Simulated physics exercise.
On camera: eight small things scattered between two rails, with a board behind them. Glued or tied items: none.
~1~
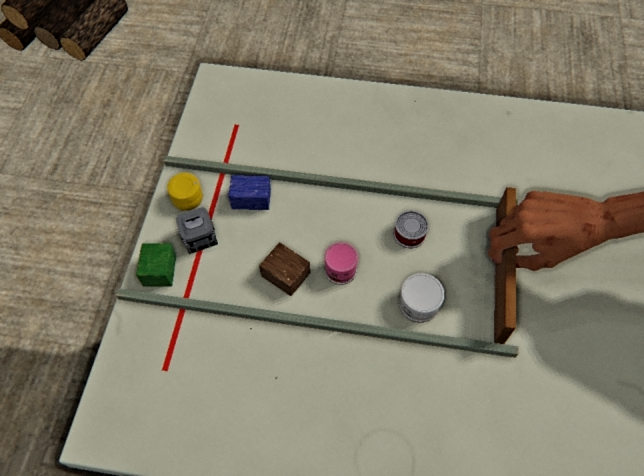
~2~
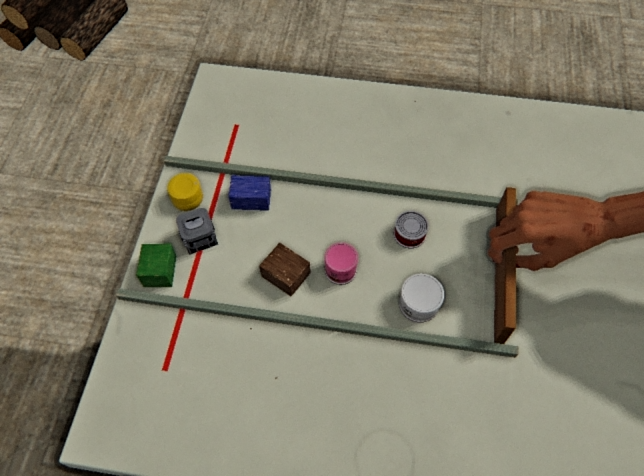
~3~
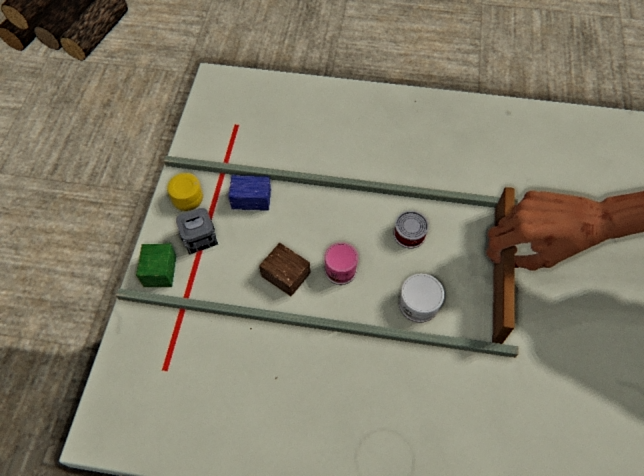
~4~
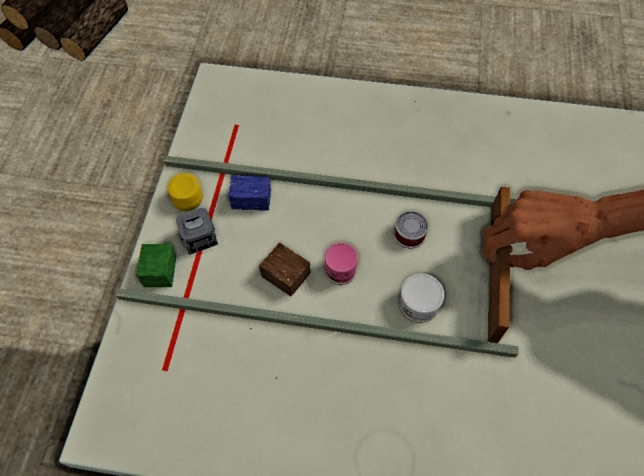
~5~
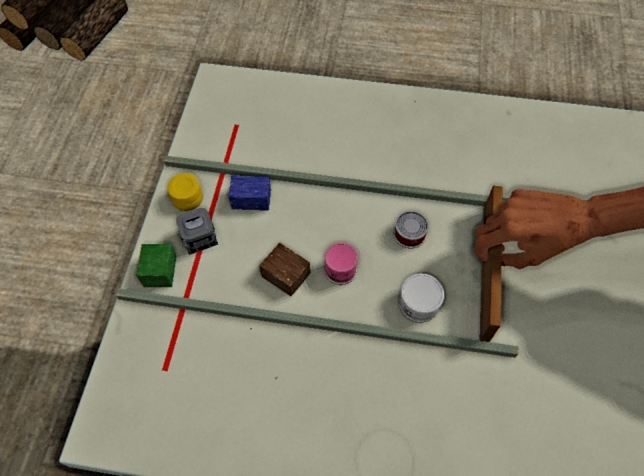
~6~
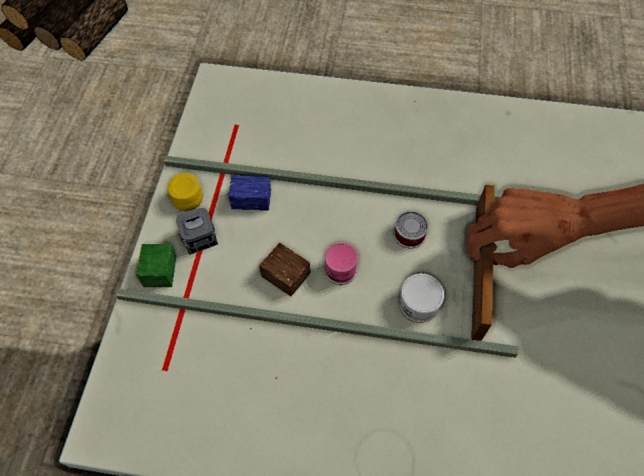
We see a hand holding a wooden board upright between two rails, with small coloured blocks, lids and tins scattered to its left near a red line; the hand then slides the board slightly left while the objects stay still.
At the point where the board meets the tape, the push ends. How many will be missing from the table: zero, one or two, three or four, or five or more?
The count that falls off is none.
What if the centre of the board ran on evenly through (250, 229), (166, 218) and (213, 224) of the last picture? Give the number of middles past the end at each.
First 0, then 4, then 0.
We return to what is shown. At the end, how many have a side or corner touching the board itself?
Contact count: 4.
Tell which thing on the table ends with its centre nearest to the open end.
Answer: The green block.
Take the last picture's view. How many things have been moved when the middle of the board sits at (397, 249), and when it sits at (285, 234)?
Answer - first 2, then 5.
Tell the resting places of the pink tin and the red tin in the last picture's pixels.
Same order as the question: First (184, 236), second (193, 212).
Soon after, none off yet; green block at rest near (157, 265); yellow lid at rest near (186, 192); grey case at rest near (197, 230).
At rest, the number that fall off is zero.
